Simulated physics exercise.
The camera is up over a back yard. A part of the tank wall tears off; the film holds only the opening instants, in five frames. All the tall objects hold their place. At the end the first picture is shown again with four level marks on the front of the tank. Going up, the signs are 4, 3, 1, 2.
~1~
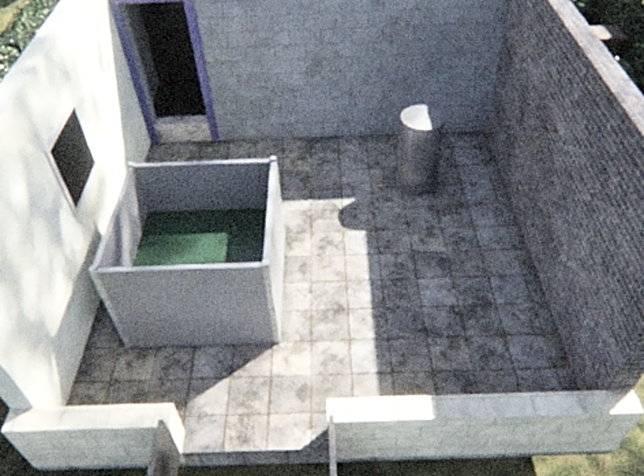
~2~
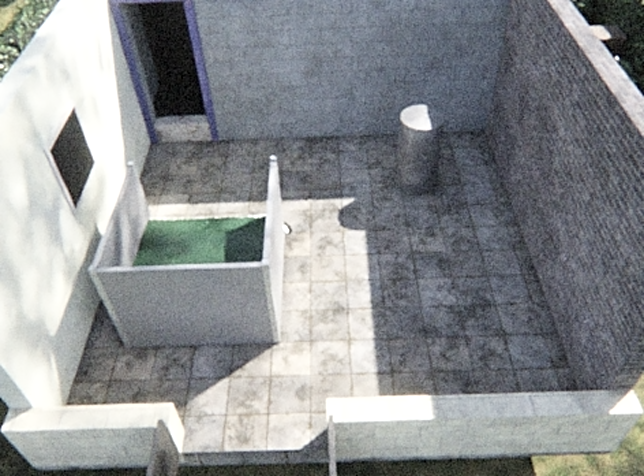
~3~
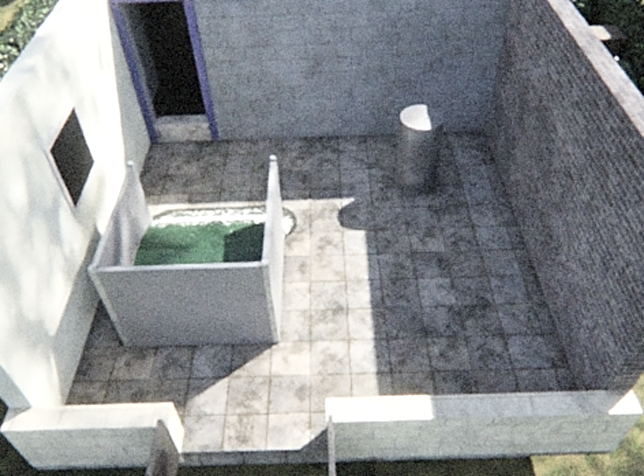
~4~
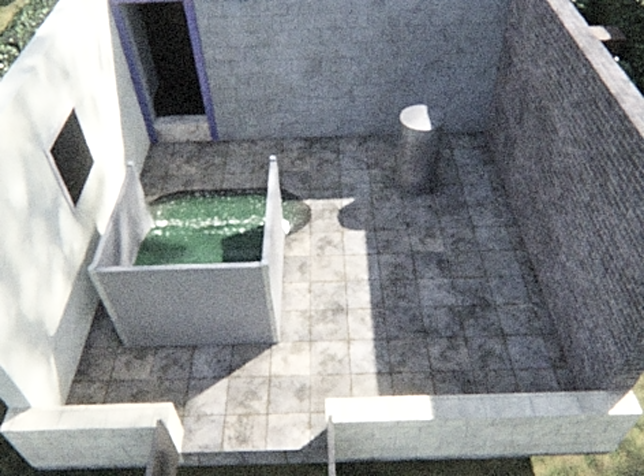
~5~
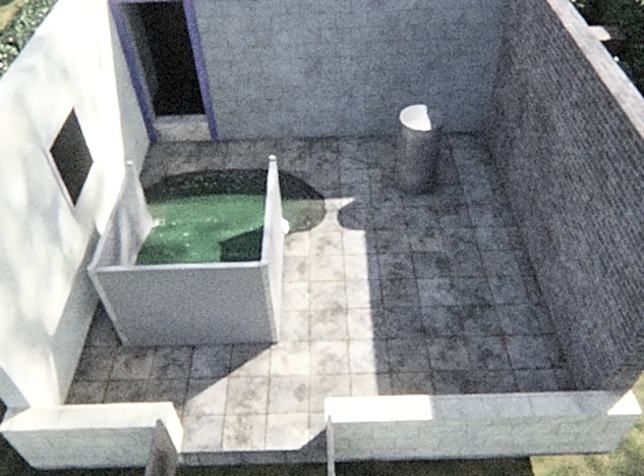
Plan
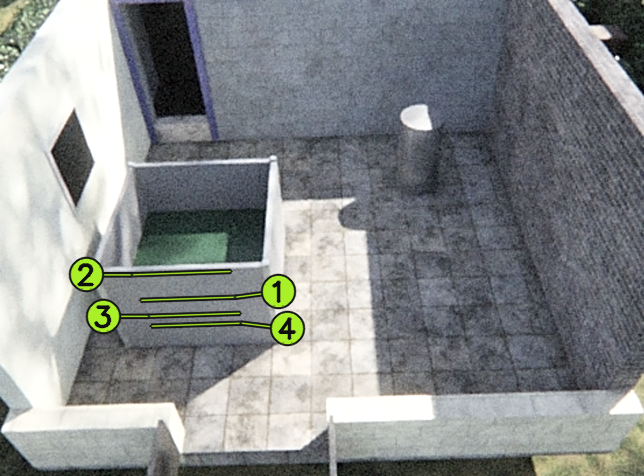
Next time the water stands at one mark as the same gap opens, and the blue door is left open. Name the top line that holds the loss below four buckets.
I would pick level 3.
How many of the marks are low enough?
Two.
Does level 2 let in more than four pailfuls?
Yes, that goes wrong.
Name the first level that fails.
That is level 1.
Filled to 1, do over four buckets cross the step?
Yes, it does.
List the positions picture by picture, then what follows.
Water in the tank at rest, its middle at (204, 256); foot of the blue doorway at (186, 142); open gate at (249, 398), in the first picture.
Water covers 2 % of the ground, its front hidden from here, in the second picture.
Water covers 4 % of the ground, its front hidden from here, in the third picture.
Water covers 8 % of the ground, its front hidden from here, in the fourth picture.
Front seen at (309, 203), 14 % of the ground wet, in the fifth picture.
On the marked copy, 1 at (188, 298); 2 at (180, 273); 3 at (193, 314); 4 at (196, 324); from the bottom up 4, 3, 1, 2.
For level 1, about 10 bucketfuls get in.
For level 2, dozens of bucketfuls pour in.
For level 3, a splash gets over, under a bucket.
For level 4, nothing gets over.
